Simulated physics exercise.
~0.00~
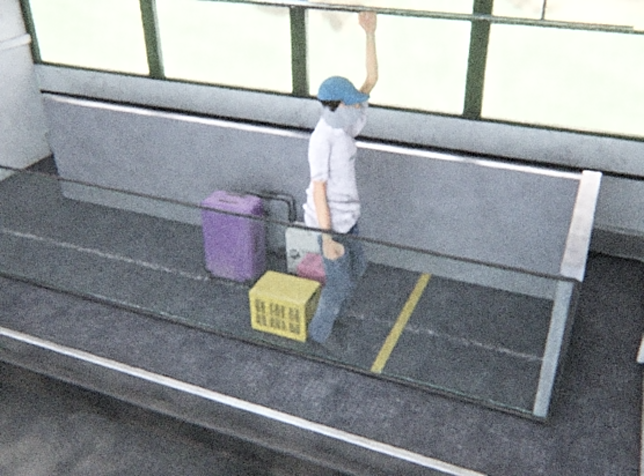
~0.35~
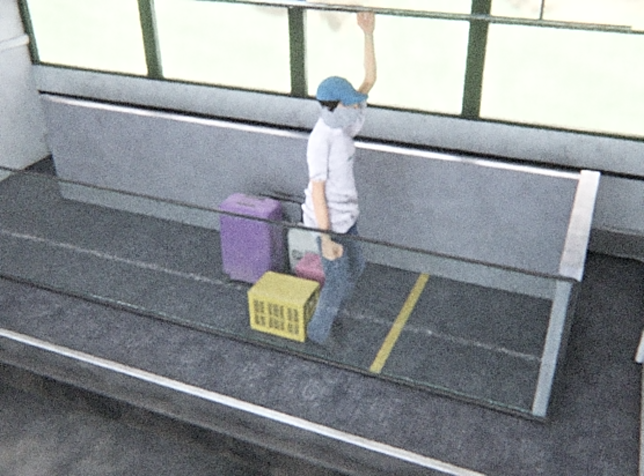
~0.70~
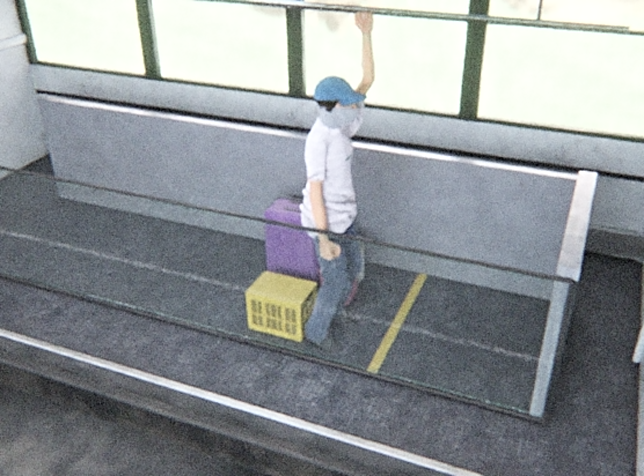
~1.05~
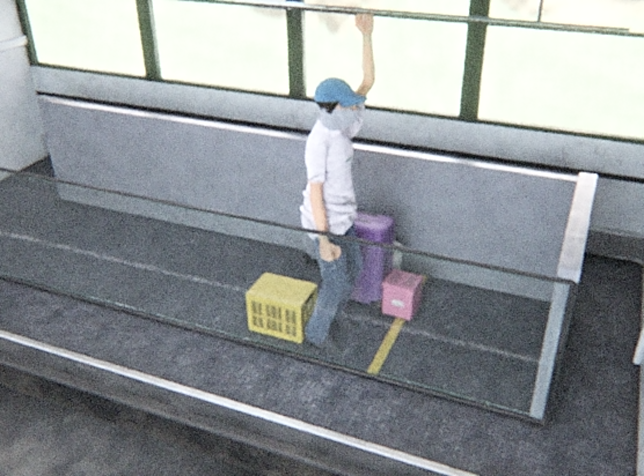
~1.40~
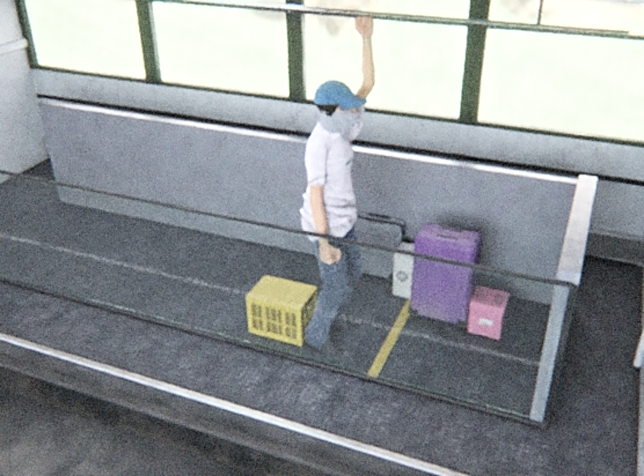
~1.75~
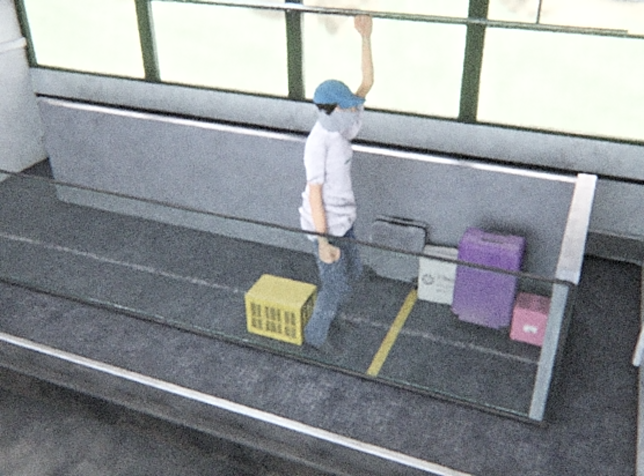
On a tram, luggage slides right past a standing passenger while a yellow crate stays put.
